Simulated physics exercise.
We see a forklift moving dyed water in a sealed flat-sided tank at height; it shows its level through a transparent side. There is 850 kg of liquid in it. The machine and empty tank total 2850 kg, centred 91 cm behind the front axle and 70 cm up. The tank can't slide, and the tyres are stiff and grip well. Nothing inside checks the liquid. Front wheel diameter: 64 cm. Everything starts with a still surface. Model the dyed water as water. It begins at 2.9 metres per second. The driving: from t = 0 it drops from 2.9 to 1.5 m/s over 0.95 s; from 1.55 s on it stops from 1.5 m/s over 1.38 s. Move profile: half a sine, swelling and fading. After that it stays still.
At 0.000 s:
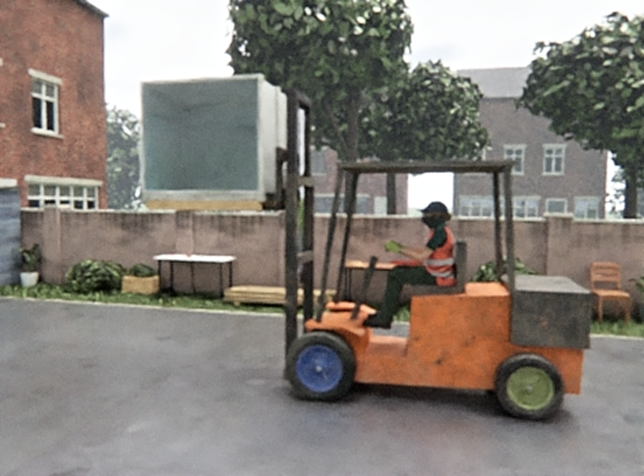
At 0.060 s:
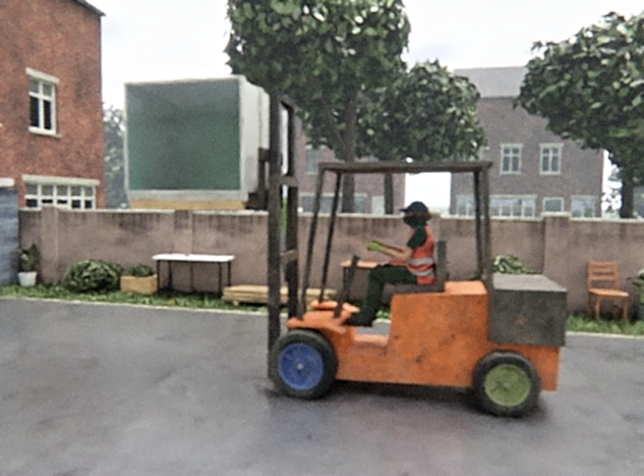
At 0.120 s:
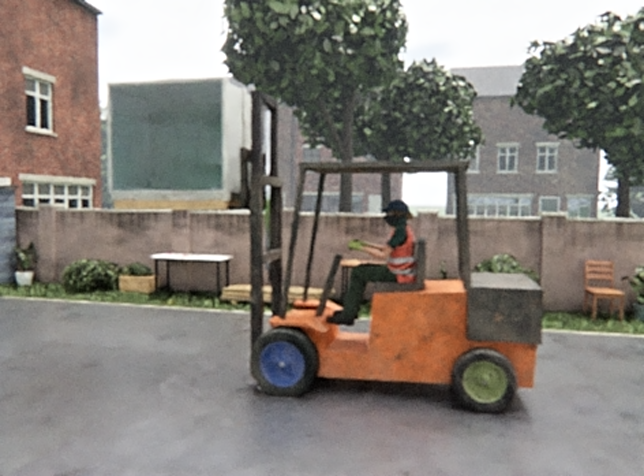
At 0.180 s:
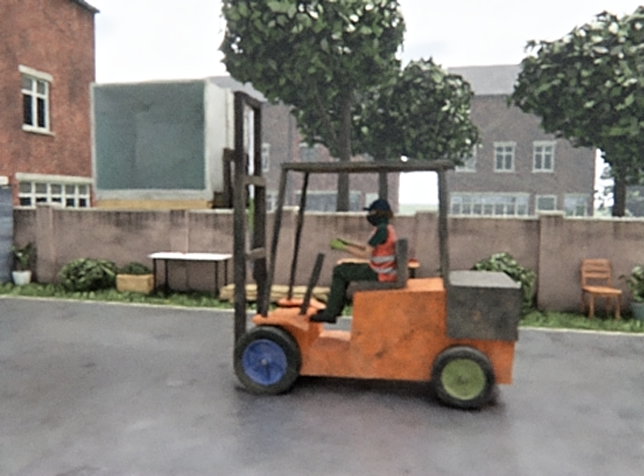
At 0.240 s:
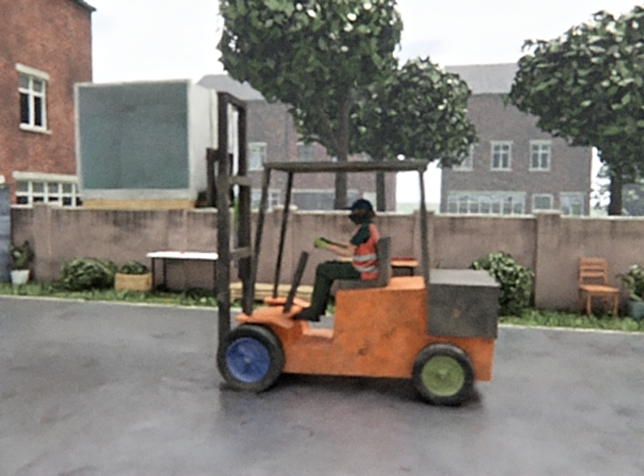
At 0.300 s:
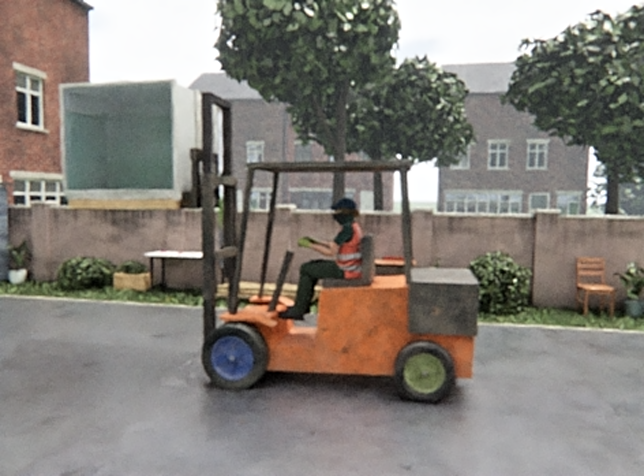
An orange forklift with a seated driver in a hi-vis vest carries a raised tank leftward across tarmac past a wall.
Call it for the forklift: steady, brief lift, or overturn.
Steady.
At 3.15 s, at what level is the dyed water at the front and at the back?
At the front the surface is at 68 cm, while at the back it is at 70 cm.
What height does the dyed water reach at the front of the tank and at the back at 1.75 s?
Front level 68 cm, back level 74 cm.
Then, 0.50 s in, the lean is 0°, wheels down; the liquid stands 61 cm at the back and 82 cm at the front.
Then, 1.75 s in, the lean is 0°, wheels down; the liquid stands 74 cm at the back and 67 cm at the front.
Then, 3.15 s in, the lean is 0°, wheels down; the liquid stands 70 cm at the back and 67 cm at the front.
Then, 5.91 s in, no wheel has left the ground; at worst the lighter axle bore 7 per cent of the weight.
